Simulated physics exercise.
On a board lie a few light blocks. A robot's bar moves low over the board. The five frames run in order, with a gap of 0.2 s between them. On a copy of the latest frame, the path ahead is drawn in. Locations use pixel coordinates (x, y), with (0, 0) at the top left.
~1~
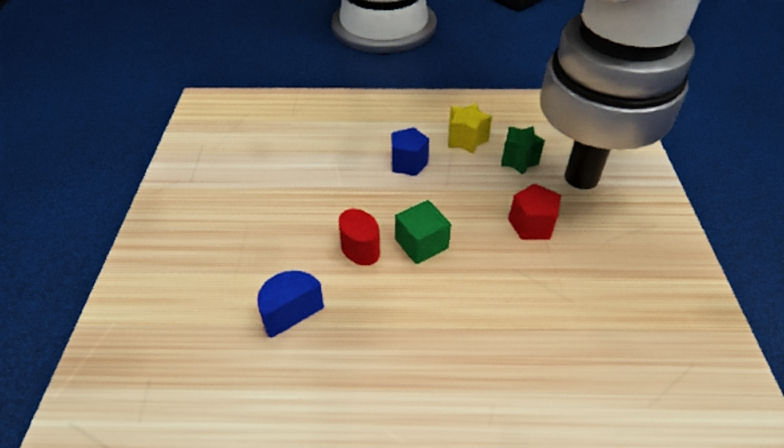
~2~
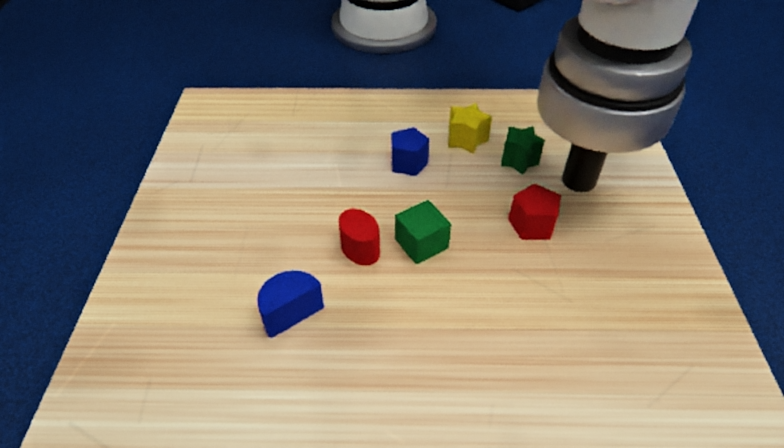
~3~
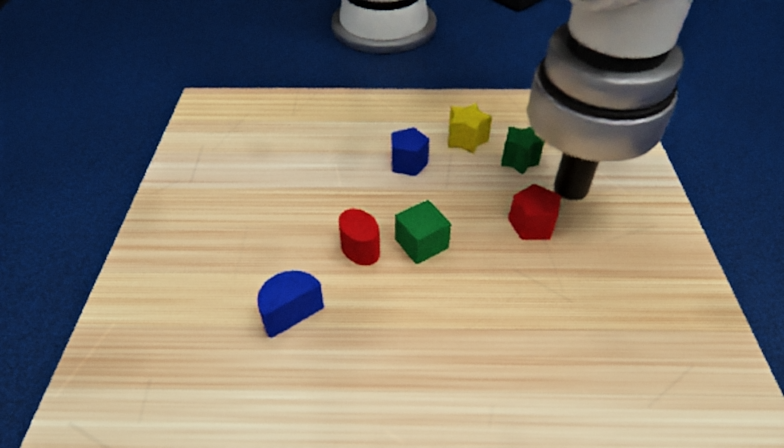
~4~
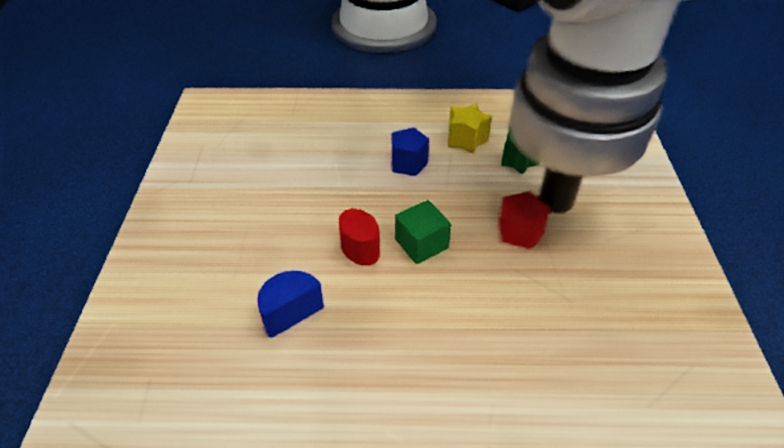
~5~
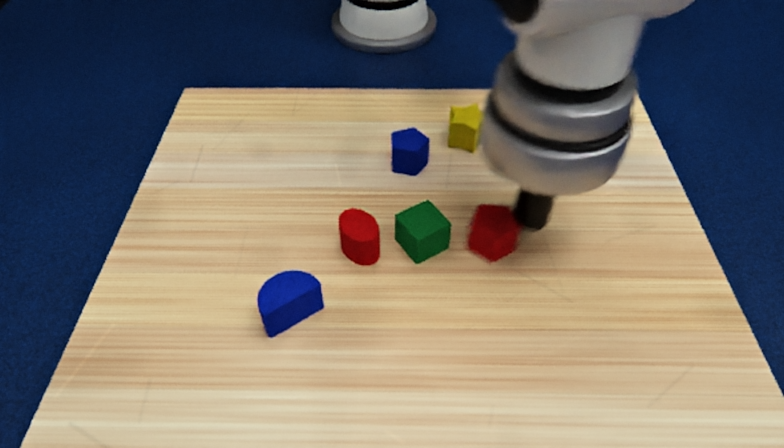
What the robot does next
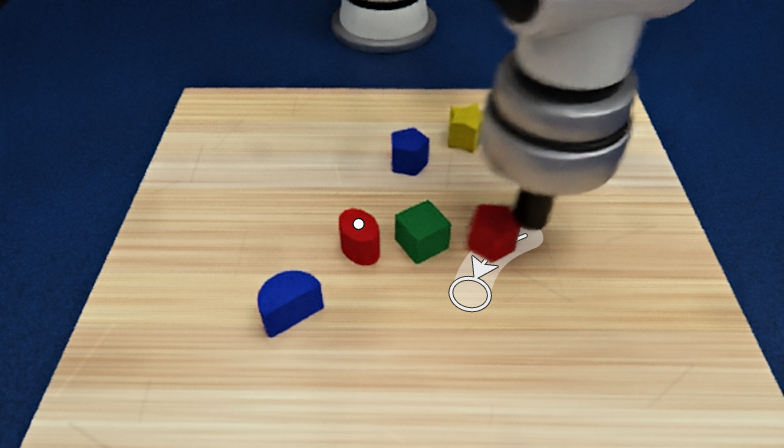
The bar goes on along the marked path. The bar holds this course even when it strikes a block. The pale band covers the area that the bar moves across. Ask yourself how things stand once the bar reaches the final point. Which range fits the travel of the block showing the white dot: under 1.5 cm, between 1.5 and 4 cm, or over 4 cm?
Displaced less than 1.5 cm.
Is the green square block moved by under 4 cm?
Yes.
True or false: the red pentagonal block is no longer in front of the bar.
Verdict: True.
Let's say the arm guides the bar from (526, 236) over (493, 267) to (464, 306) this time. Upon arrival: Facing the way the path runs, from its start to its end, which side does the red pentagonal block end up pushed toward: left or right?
The shift is to the right of that direction.
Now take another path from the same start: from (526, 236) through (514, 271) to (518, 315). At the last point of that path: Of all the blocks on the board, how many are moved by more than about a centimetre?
Here I'd predict a lone block moving more than 1 cm.
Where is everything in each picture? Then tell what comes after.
Lower end of the bar at (581, 179), tops of blocks, red oval at (359, 224), green square block at (423, 219), red pentagonal block at (539, 200), in the first frame.
Bar at (579, 181), blocks as before, in the second frame.
Bar at (571, 189), blocks as before, in the third frame.
Bar at (556, 201), red pentagonal block at (526, 207), in the fourth frame.
Bar at (530, 218), red oval at (359, 224), green square block at (423, 219), red pentagonal block at (495, 219), in the fifth frame.
The drawn path runs from (526, 236) over (500, 248) and (480, 268) to (470, 294); the dot is on the red oval.
The first path, step by step. Halfway along, bar at (492, 239); green square block at (408, 219), turned 30° clockwise; red pentagonal block at (453, 238).
At the end, bar at (473, 276); red oval not moved; green square block at (403, 220), turned 45° clockwise; red pentagonal block at (435, 251), turned 35° clockwise.
